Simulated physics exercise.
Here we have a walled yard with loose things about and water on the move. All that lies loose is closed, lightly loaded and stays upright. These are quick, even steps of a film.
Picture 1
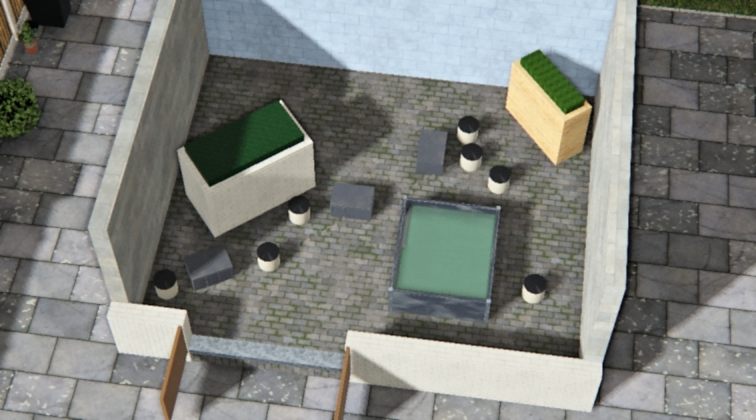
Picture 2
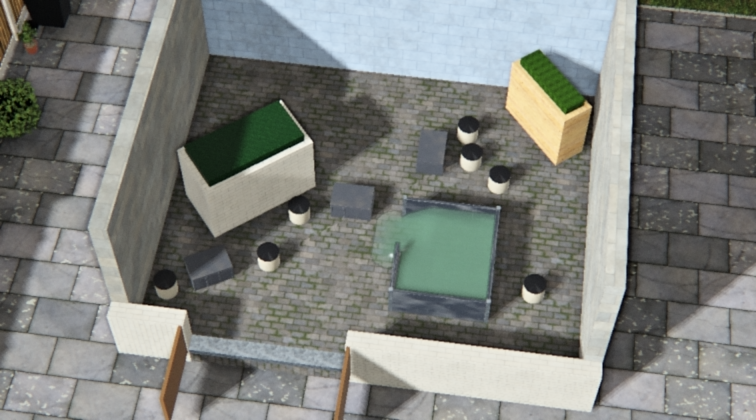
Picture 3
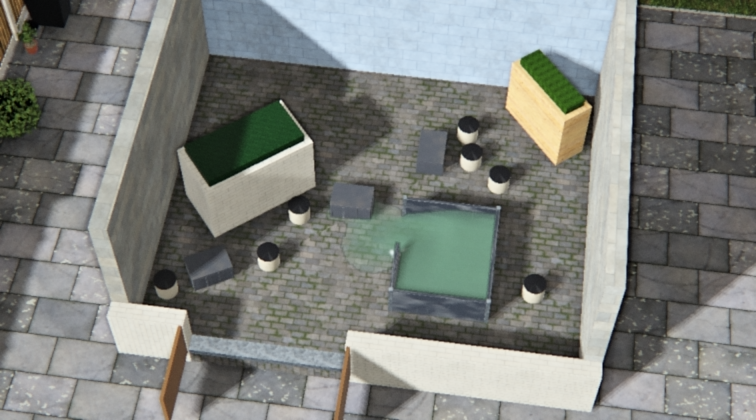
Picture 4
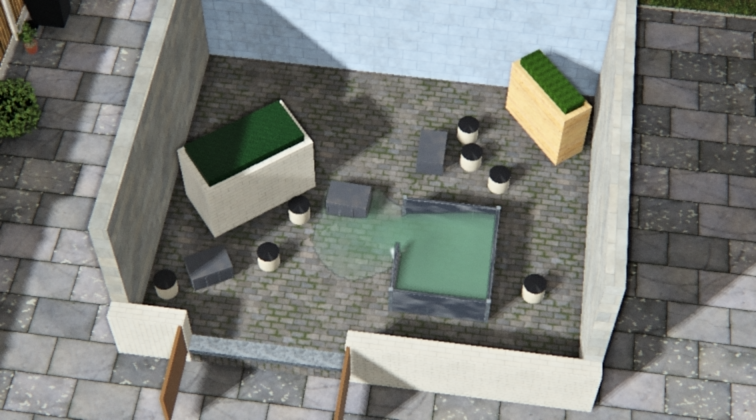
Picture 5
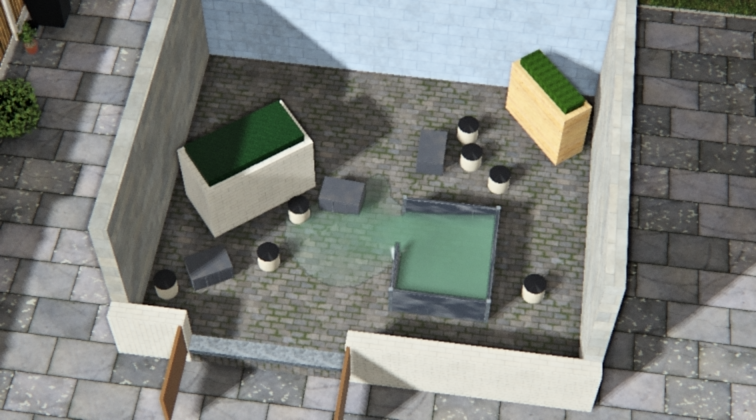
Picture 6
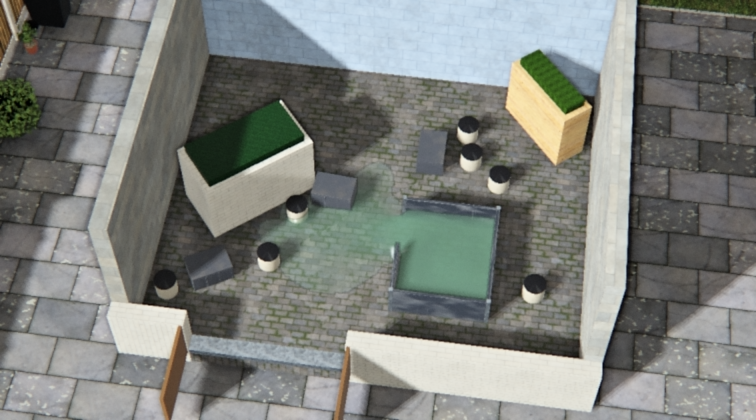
Green-tinted water spilling from the left side of a tank across a walled cobbled yard, then nudging a dark block slightly leftward.
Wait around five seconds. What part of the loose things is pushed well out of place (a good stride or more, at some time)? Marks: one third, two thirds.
It is from one to two thirds.
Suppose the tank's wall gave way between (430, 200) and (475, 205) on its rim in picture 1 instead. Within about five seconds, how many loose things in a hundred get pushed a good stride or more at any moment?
About 40 per cent.
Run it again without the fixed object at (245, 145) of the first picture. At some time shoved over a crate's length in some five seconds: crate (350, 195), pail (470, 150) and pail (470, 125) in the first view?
As listed: Yes, under that, under that.
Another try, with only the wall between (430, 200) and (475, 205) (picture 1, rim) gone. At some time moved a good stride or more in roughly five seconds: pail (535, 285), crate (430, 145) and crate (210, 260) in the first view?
In turn: Not that far, yes, under that.
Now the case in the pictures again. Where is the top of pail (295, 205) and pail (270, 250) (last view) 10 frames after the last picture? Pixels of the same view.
Close to (173, 253) and (227, 276).
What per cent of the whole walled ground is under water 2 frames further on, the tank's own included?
Roughly 20 per cent.
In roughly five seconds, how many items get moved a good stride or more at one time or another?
The number is 5.
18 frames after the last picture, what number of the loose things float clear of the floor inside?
The number is 3.
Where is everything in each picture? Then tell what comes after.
In the first frame, a crate at (352, 196) rests on the ground; a pail at (299, 204), on the bottom; 0 of 10 have shifted.
In the second frame, a crate at (352, 196), on the bottom; a pail at (299, 204) rests on the ground; 0 of 10 have shifted.
In the third frame, a crate at (352, 195), on the bottom; a pail at (299, 204), on the bottom; 0 of 10 have shifted.
In the fourth frame, a crate at (349, 194), on the bottom, close to its start; a pail at (299, 204), on the bottom; 1 of 10 have shifted.
In the fifth frame, a crate at (342, 190), on the bottom, close to its start; a pail at (299, 204), on the bottom; 1 of 10 have shifted.
In the sixth frame, a crate at (334, 186) rests on the ground, a stride from its start; a pail at (297, 203) rests on the ground, close to its start; 1 of 10 have shifted.
A moment on, 0 of 10 are well off their spots; 1 afloat.
Next, 2 of 10 are well off their spots; 0 afloat.
Later, 4 of 10 are well off their spots; 3 afloat.
In the end, 5 of 10 are well off their spots, and 5 have been at some point; 1 afloat.
